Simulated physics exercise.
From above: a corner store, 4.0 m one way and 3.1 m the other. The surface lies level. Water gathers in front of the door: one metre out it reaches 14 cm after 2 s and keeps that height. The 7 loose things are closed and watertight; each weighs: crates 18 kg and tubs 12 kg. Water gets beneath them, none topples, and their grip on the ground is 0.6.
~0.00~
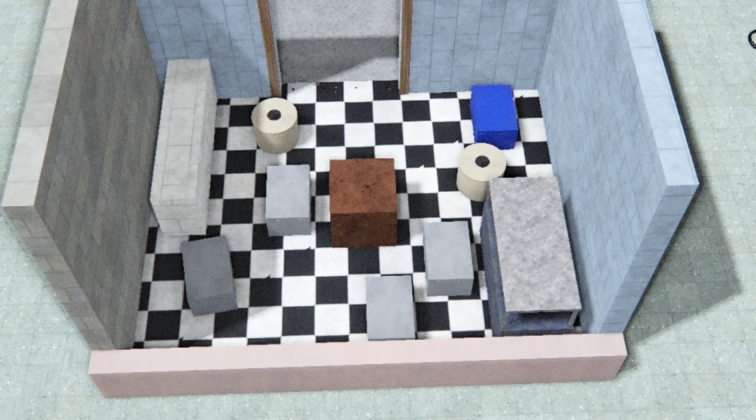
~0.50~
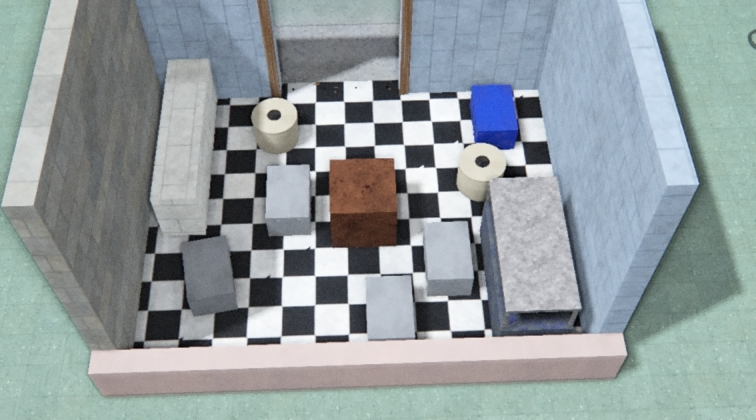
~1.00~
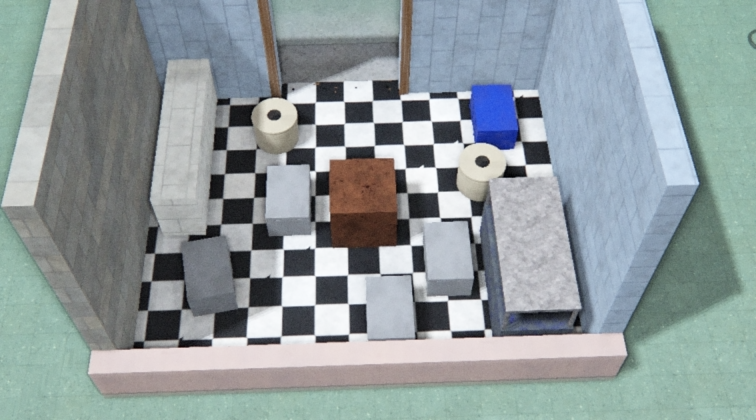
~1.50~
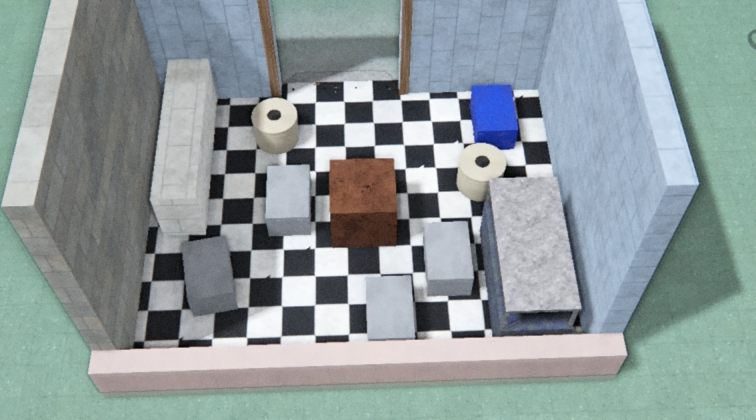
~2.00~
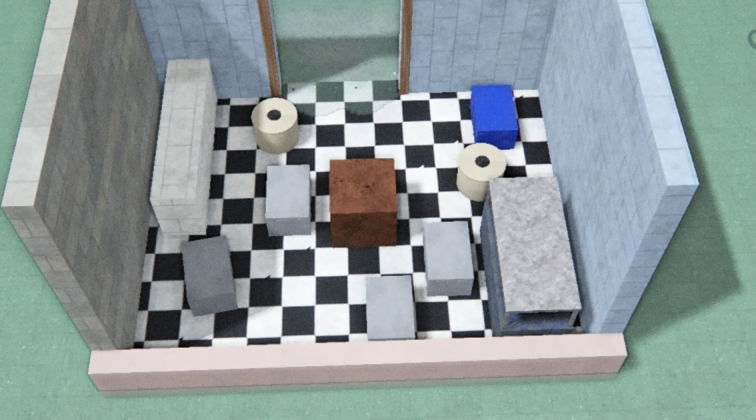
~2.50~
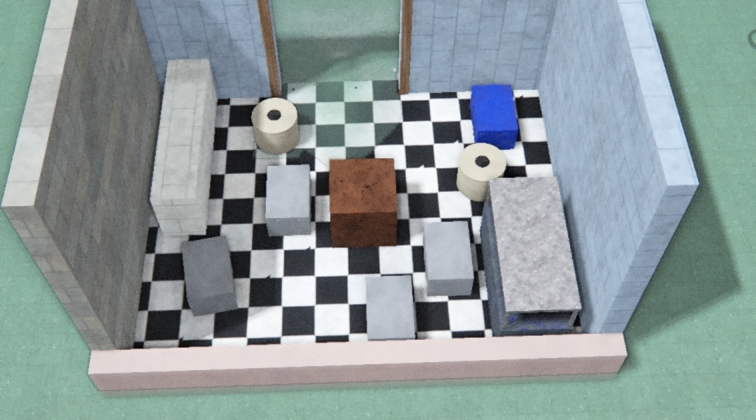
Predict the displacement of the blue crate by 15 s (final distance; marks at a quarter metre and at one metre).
Blue crate slides a little.
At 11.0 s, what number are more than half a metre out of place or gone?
I count 3.
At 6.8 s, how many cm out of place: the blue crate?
About 0 cm.
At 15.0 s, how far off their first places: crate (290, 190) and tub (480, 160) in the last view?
In turn: 120 cm, 100 cm.
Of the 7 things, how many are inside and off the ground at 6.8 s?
I count 0.
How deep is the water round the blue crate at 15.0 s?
About 10 cm.
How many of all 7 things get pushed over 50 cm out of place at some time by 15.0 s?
7 of them.
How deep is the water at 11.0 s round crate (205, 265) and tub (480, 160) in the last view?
About 8 and 9 cm.
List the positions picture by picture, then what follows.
In the first frame, the blue crate at (495, 107), on the bottom; 0.0 m2 under water; 0 of 7 have shifted.
In the second frame, the blue crate at (495, 107) rests on the ground; water covers 0.0 m2; 0 of 7 have shifted.
In the third frame, the blue crate at (495, 107) rests on the ground; water covers 0.0 m2; 0 of 7 have shifted.
In the fourth frame, the blue crate at (495, 107) rests on the ground; 0.0 m2 under water; 0 of 7 have shifted.
In the fifth frame, the blue crate at (495, 107), on the bottom; 0.2 m2 under water; 0 of 7 have shifted.
In the sixth frame, the blue crate at (495, 107), on the bottom; 0.9 m2 under water; 0 of 7 have shifted.
After 3.5 s the blue crate is near (495, 107), 0.0 m from its start, aground; 0 afloat.
After 6.8 s the blue crate is near (495, 107), 0.0 m from its start, aground; 0 afloat.
After 11.0 s the blue crate is near (436, 108), 0.6 m from its start, afloat; 7 afloat.
After 15.0 s the blue crate is near (518, 139), 0.5 m from its start, afloat; 7 afloat.
